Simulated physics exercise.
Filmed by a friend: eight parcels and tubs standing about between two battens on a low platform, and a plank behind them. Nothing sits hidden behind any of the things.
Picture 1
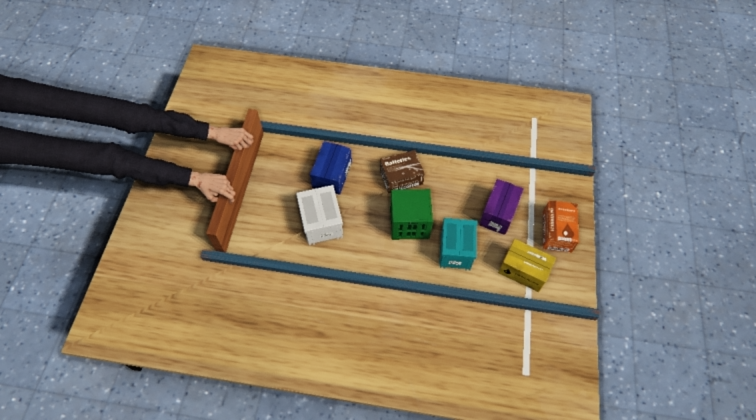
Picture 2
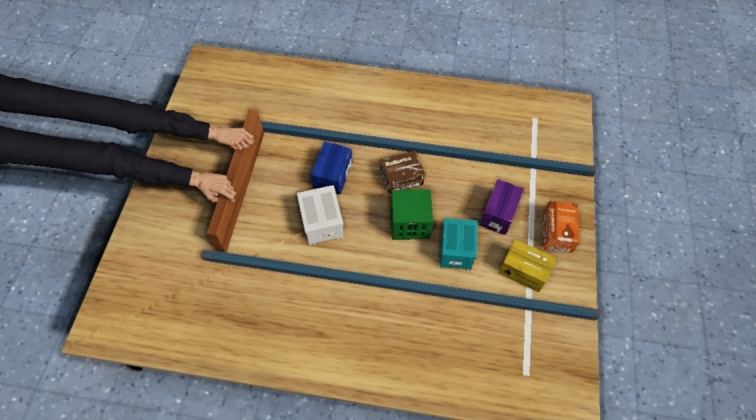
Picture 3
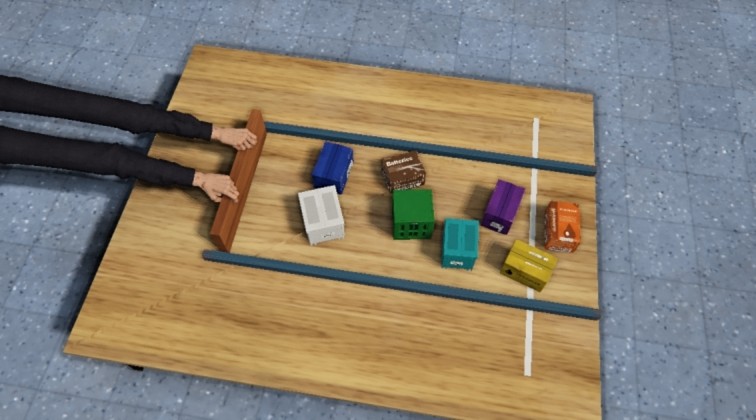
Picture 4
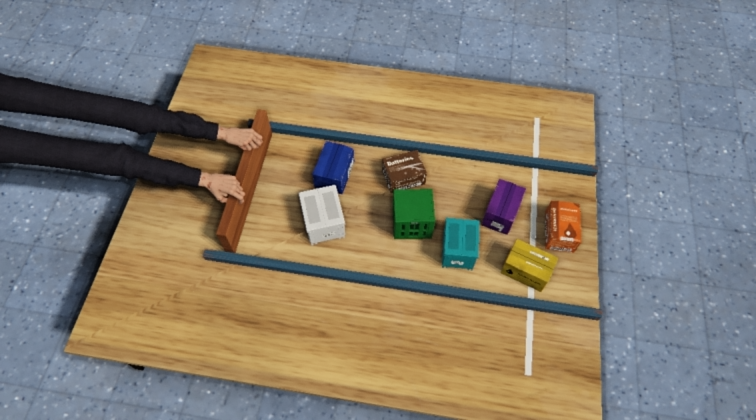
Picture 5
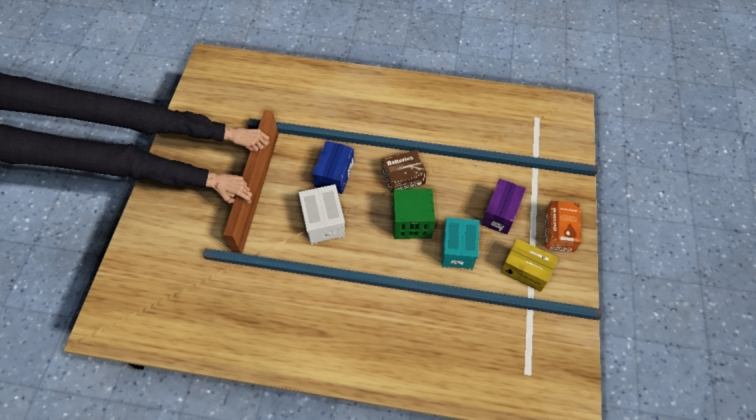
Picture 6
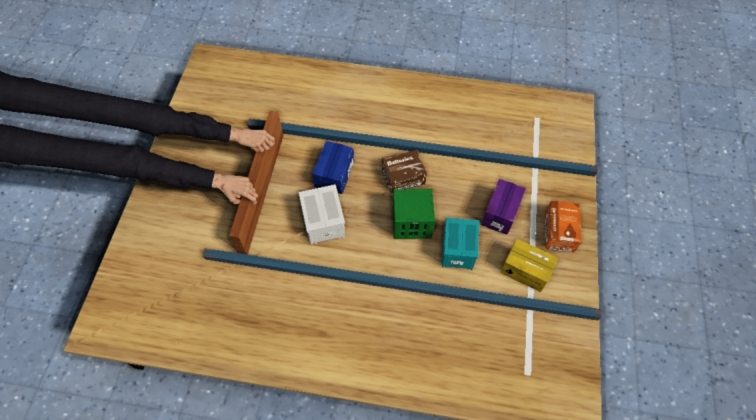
We see eight colourful boxes standing between two blue strips on a wooden surface, while two dark-sleeved arms slide a reddish-brown plank slightly to the right behind them. The plank remains clear of the boxes, which barely shift.
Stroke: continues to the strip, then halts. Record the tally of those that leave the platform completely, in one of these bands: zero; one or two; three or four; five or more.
Just three or four fall.
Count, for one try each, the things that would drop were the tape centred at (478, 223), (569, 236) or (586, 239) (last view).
First 0, then 6, then 8.
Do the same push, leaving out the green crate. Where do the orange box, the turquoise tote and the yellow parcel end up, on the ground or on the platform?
The orange box goes over; the turquoise tote remains up; the yellow parcel falls.
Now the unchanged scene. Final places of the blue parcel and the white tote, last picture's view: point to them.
Around (552, 197) and around (554, 255).
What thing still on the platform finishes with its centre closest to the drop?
The turquoise tote.
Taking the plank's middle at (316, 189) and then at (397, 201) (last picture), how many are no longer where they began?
Moved so far: 2, later 5.
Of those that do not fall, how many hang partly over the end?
I make it 3.
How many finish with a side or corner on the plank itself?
The figure is 2.
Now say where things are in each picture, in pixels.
In the first frame, orange box (560, 226); yellow parcel (527, 266); purple box (501, 207); plank (238, 179); tape (531, 231).
In the second frame, yellow parcel (527, 266); turquoise tote (458, 245).
In the third frame, purple box (503, 207); green crate (412, 215).
In the fourth frame, orange box (563, 227); brown box (404, 172).
In the fifth frame, yellow parcel (529, 265); blue parcel (334, 167).
In the sixth frame, orange box (563, 227); yellow parcel (529, 266); purple box (503, 207); plank (259, 181); tape (533, 231).
A little later, none off yet; orange box at rest near (563, 227); yellow parcel at rest near (529, 266); purple box at rest near (503, 207).
Next, none off yet; orange box at rest near (563, 227); yellow parcel shifted a little near (537, 270); purple box moving near (507, 206).
Later still, none off yet; orange box shifted about its own width near (602, 229); yellow parcel shifted well along near (605, 291); purple box shifted well along near (572, 210).
When it is over, the number that fall off is three or four; down, purple box, yellow parcel and orange box.
